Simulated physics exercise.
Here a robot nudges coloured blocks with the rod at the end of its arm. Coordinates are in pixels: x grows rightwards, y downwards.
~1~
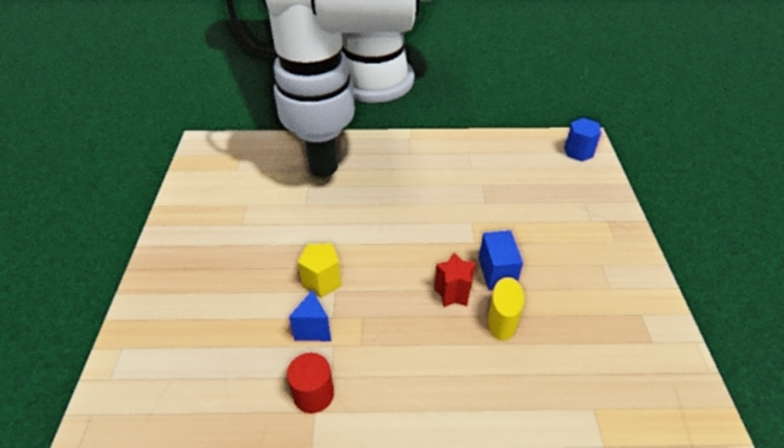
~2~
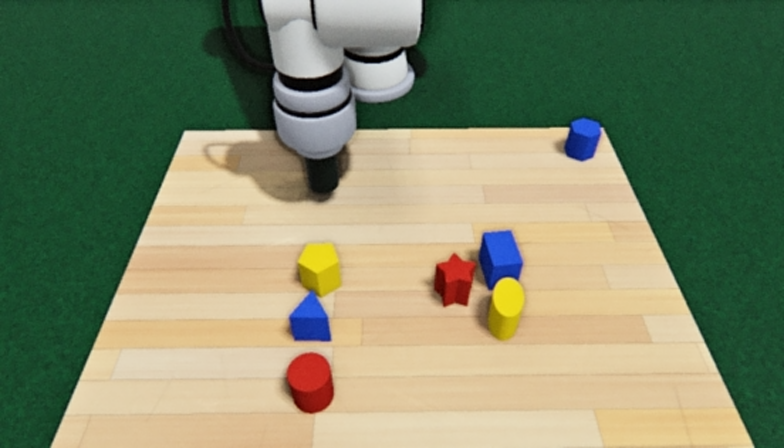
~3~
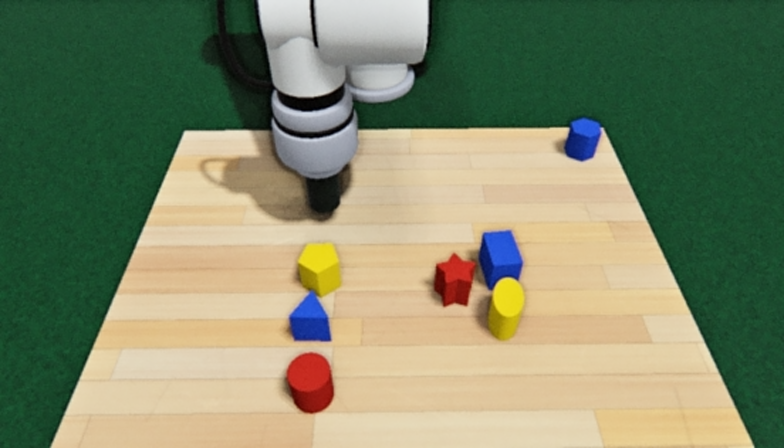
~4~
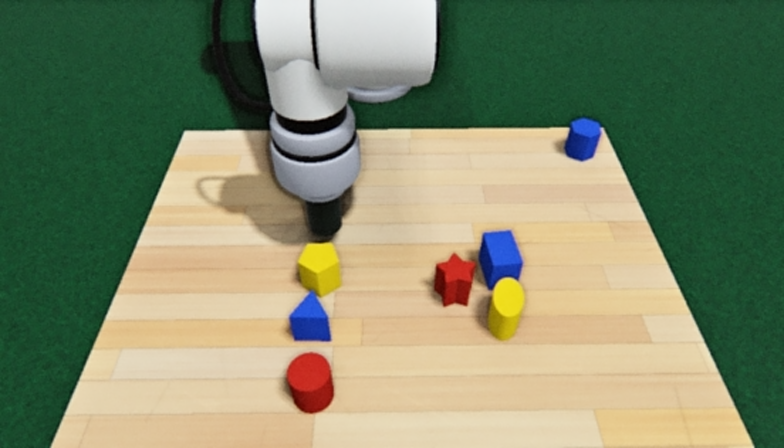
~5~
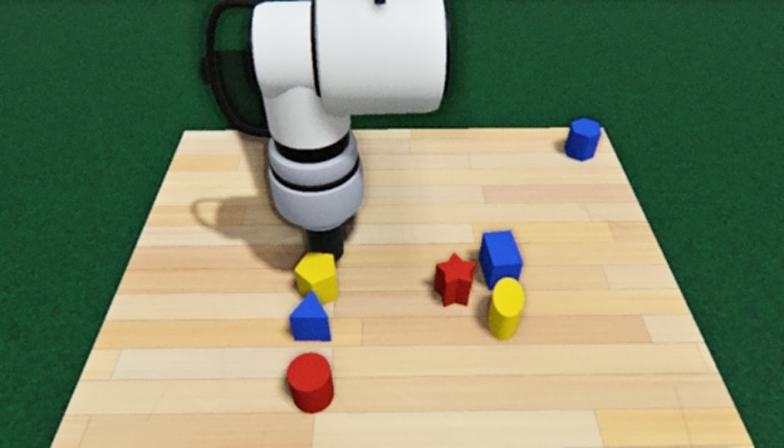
A white robot arm lowers its black rod steadily toward the near side of a pale wooden board on a green surface, seen from above by a still camera. Below it sit a yellow pentagonal block, a blue triangular block and a red cylinder, with red, blue and yellow blocks to the right. The rod reaches the yellow pentagon and nudges it slightly toward the blue triangle.
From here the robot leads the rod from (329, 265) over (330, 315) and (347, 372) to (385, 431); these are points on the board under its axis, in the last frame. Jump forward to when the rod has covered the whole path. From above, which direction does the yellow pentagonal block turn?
Rotates clockwise.
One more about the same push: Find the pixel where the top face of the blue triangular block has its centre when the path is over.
Its top centre lands on (285, 352).
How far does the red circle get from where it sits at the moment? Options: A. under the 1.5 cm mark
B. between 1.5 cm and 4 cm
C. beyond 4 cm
My pick is A.
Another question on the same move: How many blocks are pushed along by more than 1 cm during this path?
Expect two.
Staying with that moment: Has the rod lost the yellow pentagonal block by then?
That would be a yes.
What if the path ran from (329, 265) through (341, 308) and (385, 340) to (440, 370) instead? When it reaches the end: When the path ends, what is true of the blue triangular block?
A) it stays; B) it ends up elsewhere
That would be B.
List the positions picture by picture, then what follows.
Lower end of the rod (324, 168), tops of blocks, red circle (309, 371), blue triangular block (310, 307), yellow pentagonal block (319, 256), in the first frame.
Rod (324, 184), blocks as before, in the second frame.
Rod (325, 203), blocks as before, in the third frame.
Rod (326, 225), blocks as before, in the fourth frame.
Rod (327, 252), red circle (309, 371), blue triangular block (310, 307), yellow pentagonal block (316, 266), in the fifth frame.
What follows on the original path. One third of the way, rod (328, 302); blue triangular block (297, 340), turned 50° anticlockwise; yellow pentagonal block (294, 312), turned 40° clockwise.
Two thirds of the way, rod (346, 359); blue triangular block (285, 352), turned 65° anticlockwise; yellow pentagonal block (291, 320), turned 65° clockwise.
At the end, rod (384, 420); red circle (308, 375); blue triangular block (285, 352), turned 65° anticlockwise; yellow pentagonal block (291, 320), turned 65° clockwise.
